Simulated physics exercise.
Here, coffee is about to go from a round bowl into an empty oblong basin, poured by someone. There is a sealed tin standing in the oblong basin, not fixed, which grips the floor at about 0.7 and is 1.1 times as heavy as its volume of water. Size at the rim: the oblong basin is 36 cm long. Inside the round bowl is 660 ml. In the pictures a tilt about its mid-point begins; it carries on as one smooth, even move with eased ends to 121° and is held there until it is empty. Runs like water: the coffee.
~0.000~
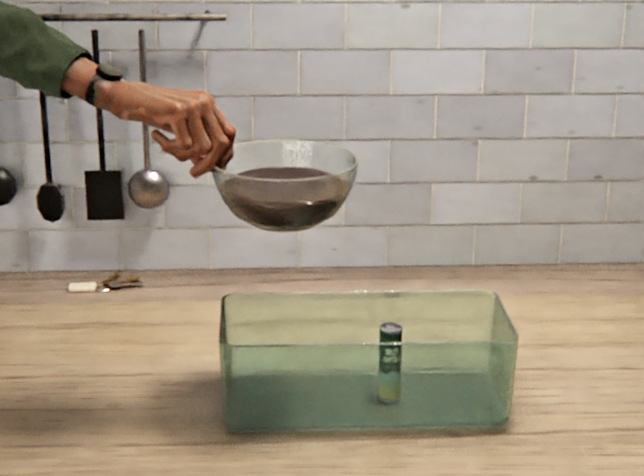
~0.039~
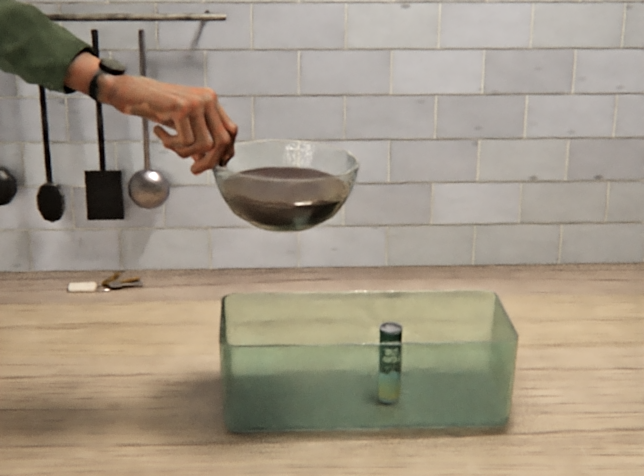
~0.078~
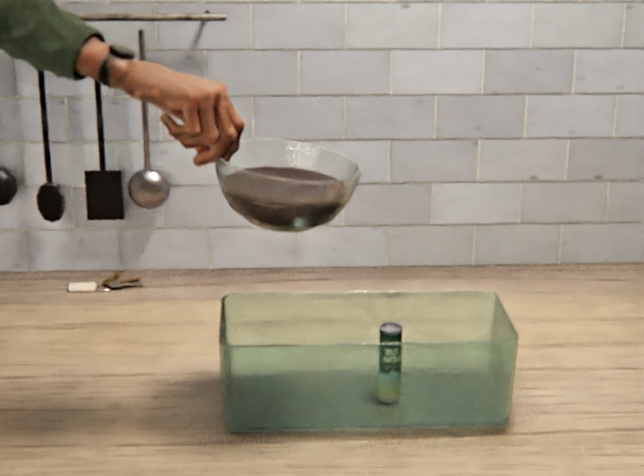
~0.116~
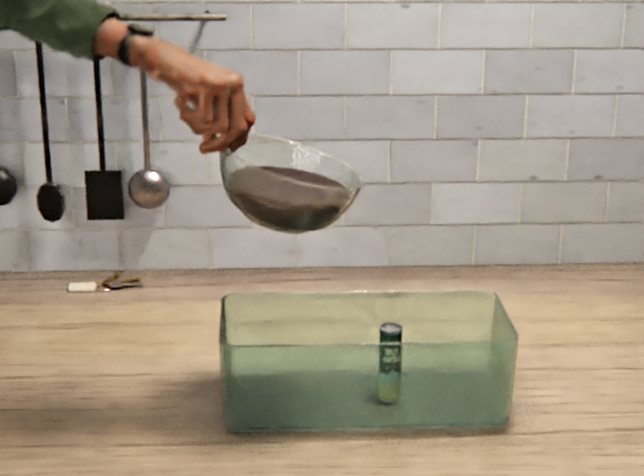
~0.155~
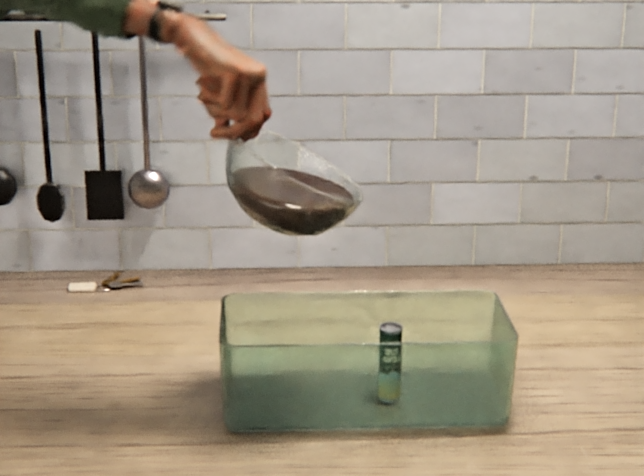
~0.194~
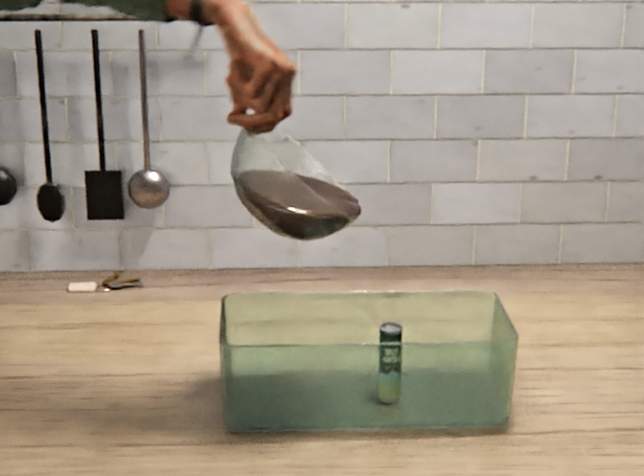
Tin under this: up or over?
Over.
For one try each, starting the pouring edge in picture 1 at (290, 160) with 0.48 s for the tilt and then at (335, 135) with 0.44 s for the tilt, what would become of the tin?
Trial 1 - tin stays standing; trial 2 - tin tips.
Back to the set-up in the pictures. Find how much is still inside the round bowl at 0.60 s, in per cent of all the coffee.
I reckon near 0 per cent still sits there.
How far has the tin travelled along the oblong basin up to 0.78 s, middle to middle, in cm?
It has moved some 7 cm.
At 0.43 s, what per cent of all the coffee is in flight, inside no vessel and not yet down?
Estimate: About 36 % of all of it.
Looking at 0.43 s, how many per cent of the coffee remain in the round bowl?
Close to 1 in a hundred.
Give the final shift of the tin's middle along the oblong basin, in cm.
It finishes around 9.5 cm from where it began.
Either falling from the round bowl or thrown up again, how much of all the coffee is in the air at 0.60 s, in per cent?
Something like 6 per cent of the total.
After 0.43 s the tilt is 118° and 1 per cent is still to pour; the tin stands where it began.
After 0.60 s the tilt is 121° and 0 per cent is still to pour; the tin leans 5°.
After 0.78 s the tilt is 121° and 0 per cent is still to pour; the tin leans 39°.
After 0.98 s the tilt is 121° and 0 per cent is still to pour; the tin lies on its side.
In the end the tin lies on its side.
